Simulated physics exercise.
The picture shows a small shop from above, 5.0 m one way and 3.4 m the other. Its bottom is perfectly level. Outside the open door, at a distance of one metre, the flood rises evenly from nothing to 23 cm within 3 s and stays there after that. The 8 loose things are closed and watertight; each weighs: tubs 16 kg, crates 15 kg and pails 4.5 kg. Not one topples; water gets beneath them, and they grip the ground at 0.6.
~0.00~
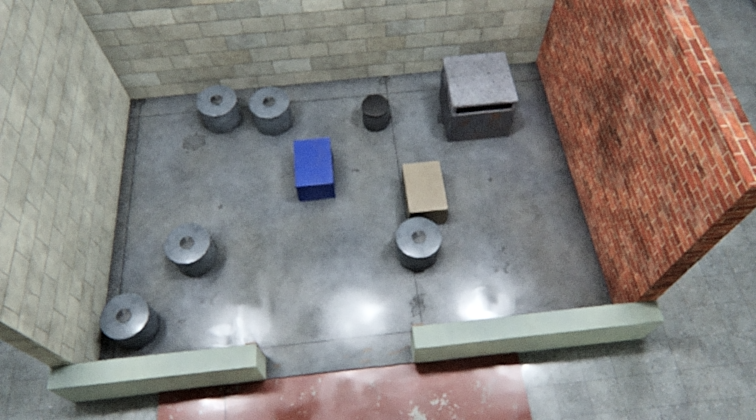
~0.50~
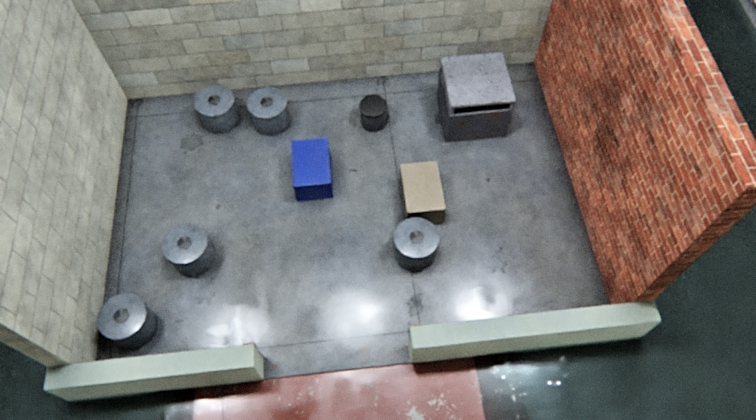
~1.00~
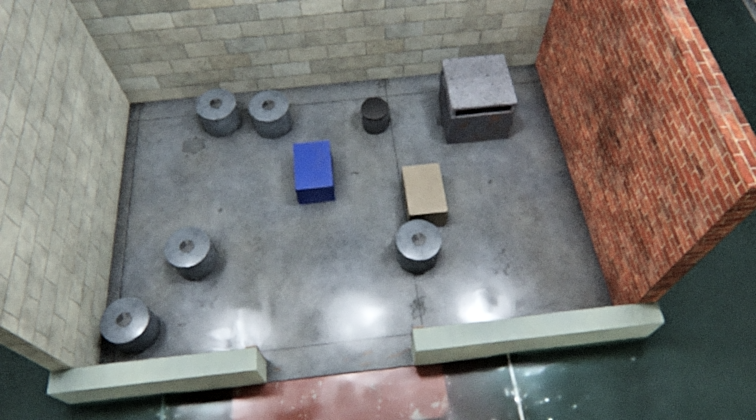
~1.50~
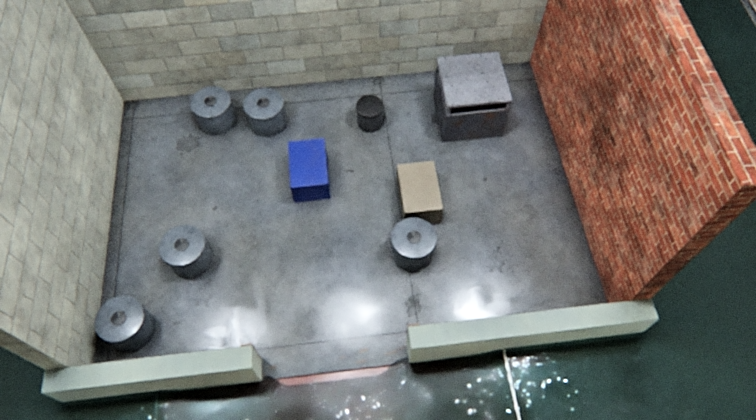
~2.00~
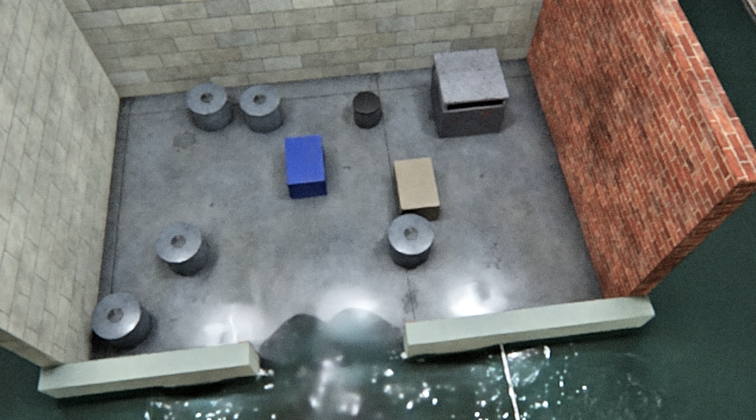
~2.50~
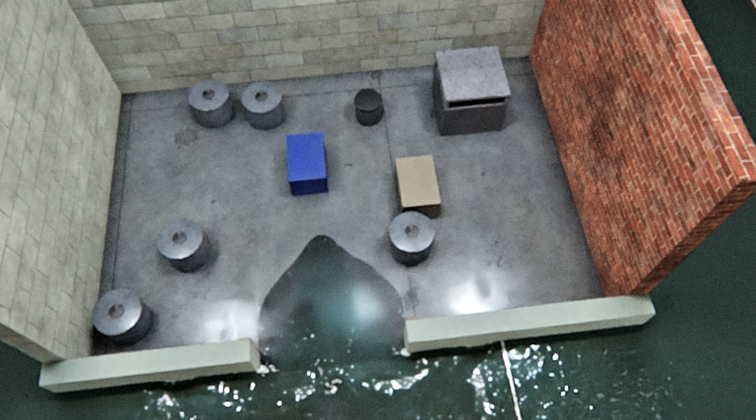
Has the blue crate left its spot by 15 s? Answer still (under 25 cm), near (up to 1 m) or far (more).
Far.
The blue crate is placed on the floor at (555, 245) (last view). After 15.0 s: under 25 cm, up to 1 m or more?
Here it heads a good way off.
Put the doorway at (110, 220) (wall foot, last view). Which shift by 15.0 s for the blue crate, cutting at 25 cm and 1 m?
The blue crate drifts well away.
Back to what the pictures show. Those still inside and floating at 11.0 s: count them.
The count is 6.
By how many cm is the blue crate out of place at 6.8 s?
Roughly 100 cm by then.
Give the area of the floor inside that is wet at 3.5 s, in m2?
Somewhere about 4.0 m2, give or take.
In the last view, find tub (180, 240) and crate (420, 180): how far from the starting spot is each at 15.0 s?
The first is 100 cm from its start, the second 80 cm.
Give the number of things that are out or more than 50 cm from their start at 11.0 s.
My count gives 6.
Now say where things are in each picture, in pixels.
The first picture shows the blue crate at (313, 161) rests on the ground; water covers 0.0 m2; 0 of 8 have shifted.
The second picture shows the blue crate at (311, 161) rests on the ground; 0.0 m2 under water; 0 of 8 have shifted.
The third picture shows the blue crate at (313, 164) rests on the ground; 0.0 m2 under water; 0 of 8 have shifted.
The fourth picture shows the blue crate at (308, 162), on the bottom; water covers 0.0 m2; 0 of 8 have shifted.
The fifth picture shows the blue crate at (304, 159) rests on the ground; 0.3 m2 under water; 0 of 8 have shifted.
The sixth picture shows the blue crate at (306, 156) rests on the ground; 1.1 m2 under water; 0 of 8 have shifted.
After 3.5 s the blue crate is near (306, 155), 0.0 m from its start, aground; 0 afloat.
After 6.8 s the blue crate is near (295, 75), 1.1 m from its start, afloat; 4 afloat.
After 11.0 s the blue crate is near (229, 110), 1.0 m from its start, afloat; 6 afloat.
After 15.0 s the blue crate is near (171, 274), 1.8 m from its start, afloat; 8 afloat.
